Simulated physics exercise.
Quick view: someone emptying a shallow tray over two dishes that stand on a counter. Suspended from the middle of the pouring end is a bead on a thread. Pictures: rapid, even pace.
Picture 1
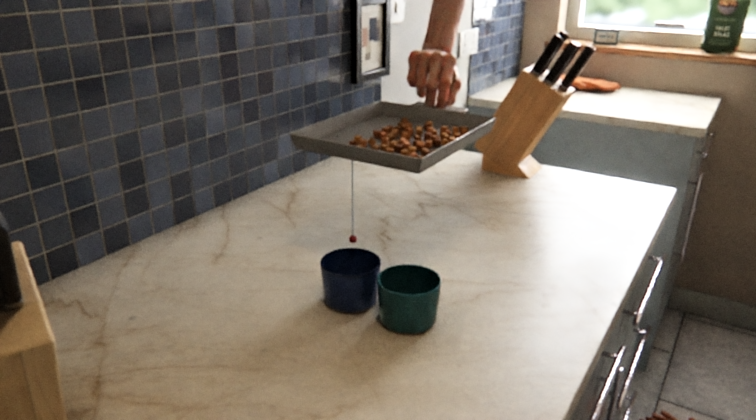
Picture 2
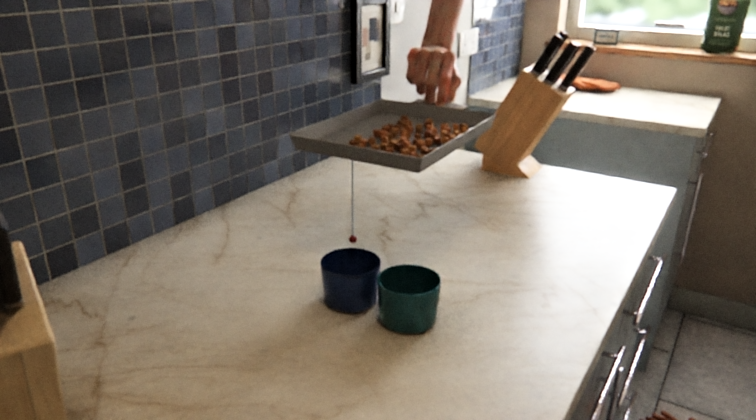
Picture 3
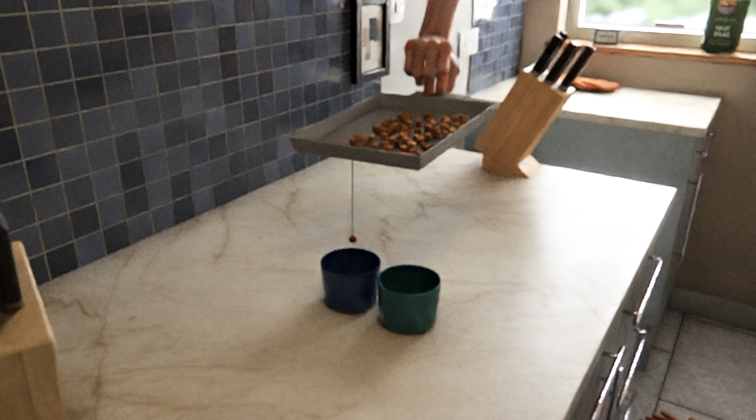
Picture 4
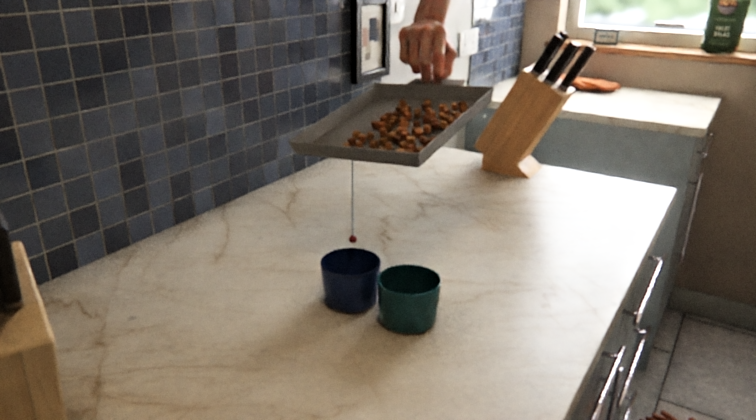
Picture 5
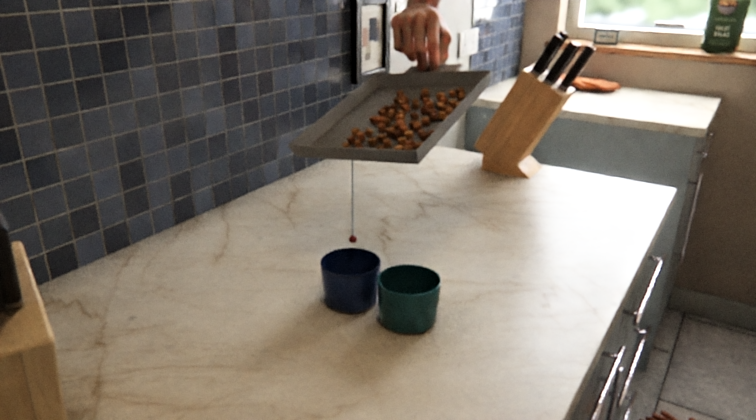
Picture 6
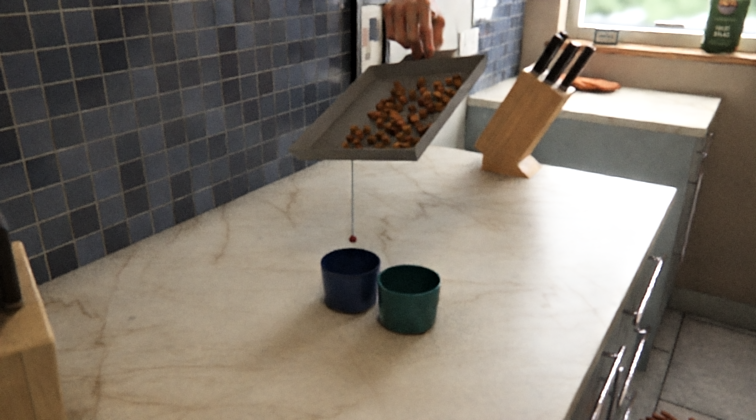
A kitchen with a pale veined counter and dark blue wall tiles is seen from slightly above, in a view that stays still. A hand holds a shallow grey tray of brown pieces over a blue dish on the left and a green one on the right, a small red bead hanging beneath on a thread, a knife block behind. The hand steadily tilts the tray toward the viewer, its left corner dipping lowest.
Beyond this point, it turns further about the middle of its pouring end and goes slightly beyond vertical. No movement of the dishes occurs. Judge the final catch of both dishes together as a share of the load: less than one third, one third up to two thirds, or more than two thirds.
The combined catch is less than one third.
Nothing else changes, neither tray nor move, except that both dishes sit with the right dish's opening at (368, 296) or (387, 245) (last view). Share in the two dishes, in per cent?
10 per cent the first time, 20 per cent the second time.
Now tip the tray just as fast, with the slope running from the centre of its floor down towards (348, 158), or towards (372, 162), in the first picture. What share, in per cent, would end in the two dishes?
Shares: About 20 in a hundred, then about 50 in a hundred.
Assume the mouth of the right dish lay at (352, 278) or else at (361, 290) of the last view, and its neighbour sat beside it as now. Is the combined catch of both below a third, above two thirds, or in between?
Position 1 - below one third; position 2 - less than a third.
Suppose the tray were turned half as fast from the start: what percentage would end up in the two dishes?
That works out at about 0 percent.
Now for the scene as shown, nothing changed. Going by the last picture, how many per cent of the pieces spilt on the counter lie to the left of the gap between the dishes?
I'd put it at close to 100 per cent.
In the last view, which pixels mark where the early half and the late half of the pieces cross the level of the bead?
Earlier half at (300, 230), later half at (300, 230).
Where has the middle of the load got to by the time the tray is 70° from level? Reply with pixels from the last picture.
I'd put it at about (334, 142).
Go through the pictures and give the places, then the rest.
Corners of the pouring end at (295, 133) and (420, 157), level; middle of the load at (418, 139), brown sugar cubes; left dish at (334, 290); right dish at (393, 310); bead on its thread at (353, 239), in the first picture.
Corners of the pouring end at (295, 134) and (419, 156), level; middle of the load at (418, 137), in the second picture.
Corners of the pouring end at (294, 136) and (418, 154), tipped barely, lowest at the left corner; middle of the load at (417, 132), in the third picture.
Corners of the pouring end at (293, 140) and (416, 151), tipped a little, lowest at the left corner; middle of the load at (416, 124), in the fourth picture.
Corners of the pouring end at (293, 143) and (414, 149), tipped clearly, lowest at the left corner; middle of the load at (415, 116), in the fifth picture.
Corners of the pouring end at (293, 147) and (412, 146), tipped clearly, lowest at the left corner; middle of the load at (412, 108); left dish at (334, 290); right dish at (393, 310), in the sixth picture.
Soon after the last picture, tray tipped steeply; nearly all on the tray; a stray few in the air.
A little later, tray tipped past a quarter turn; about half on the tray; about a quarter outside both; about a third in the air.
Later still, tray tipped past a quarter turn; all outside both.
At rest, tray tipped past a quarter turn; none in the right dish; none in the left dish; all outside both.
